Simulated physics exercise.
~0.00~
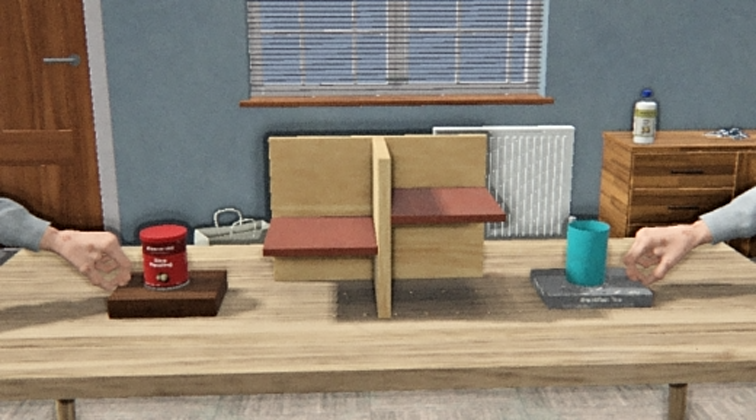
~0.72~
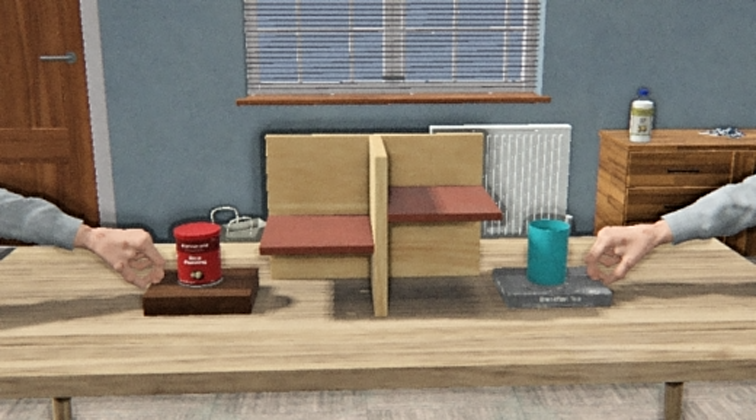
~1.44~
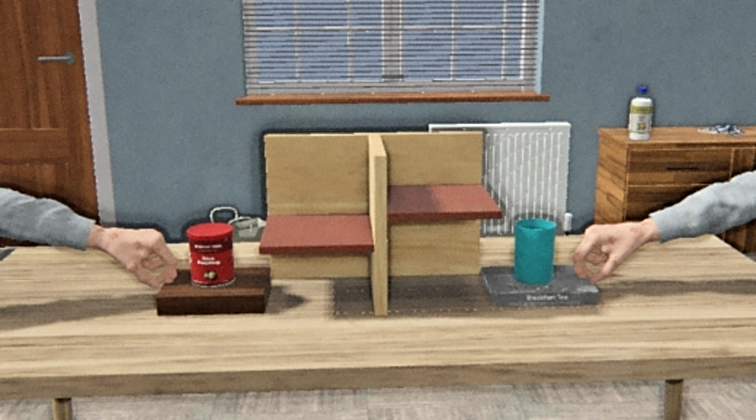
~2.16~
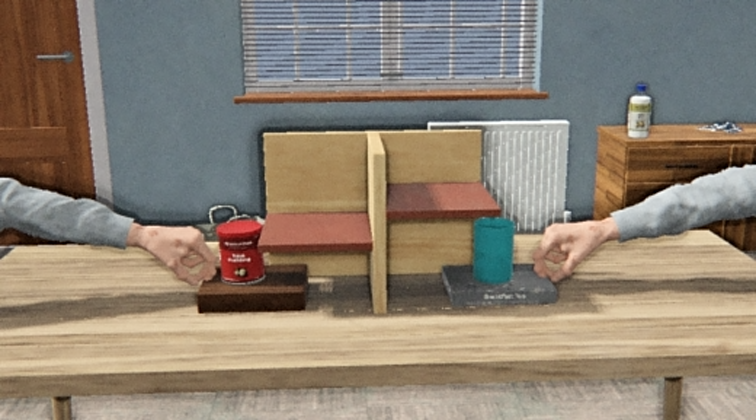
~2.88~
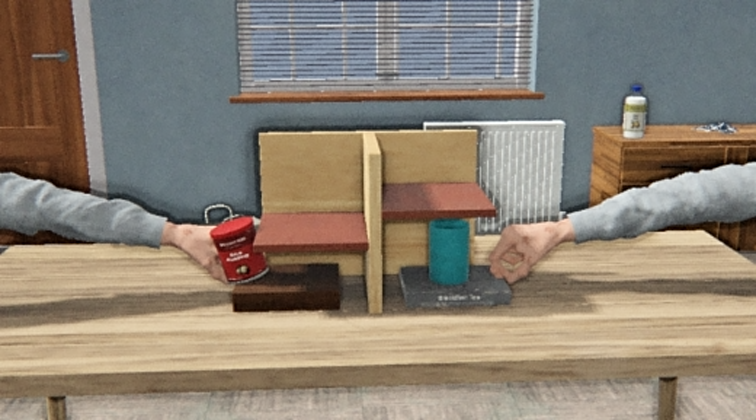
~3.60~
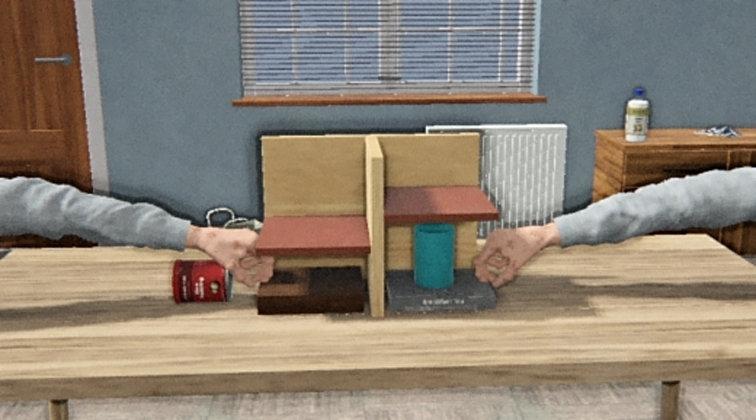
On a wooden table, two hands pushed a brown board carrying a red pot and a grey packet carrying a turquoise beaker inward beneath a rack's shelves; the pot struck its shelf, tipped and ended on its side, while the beaker passed under upright.
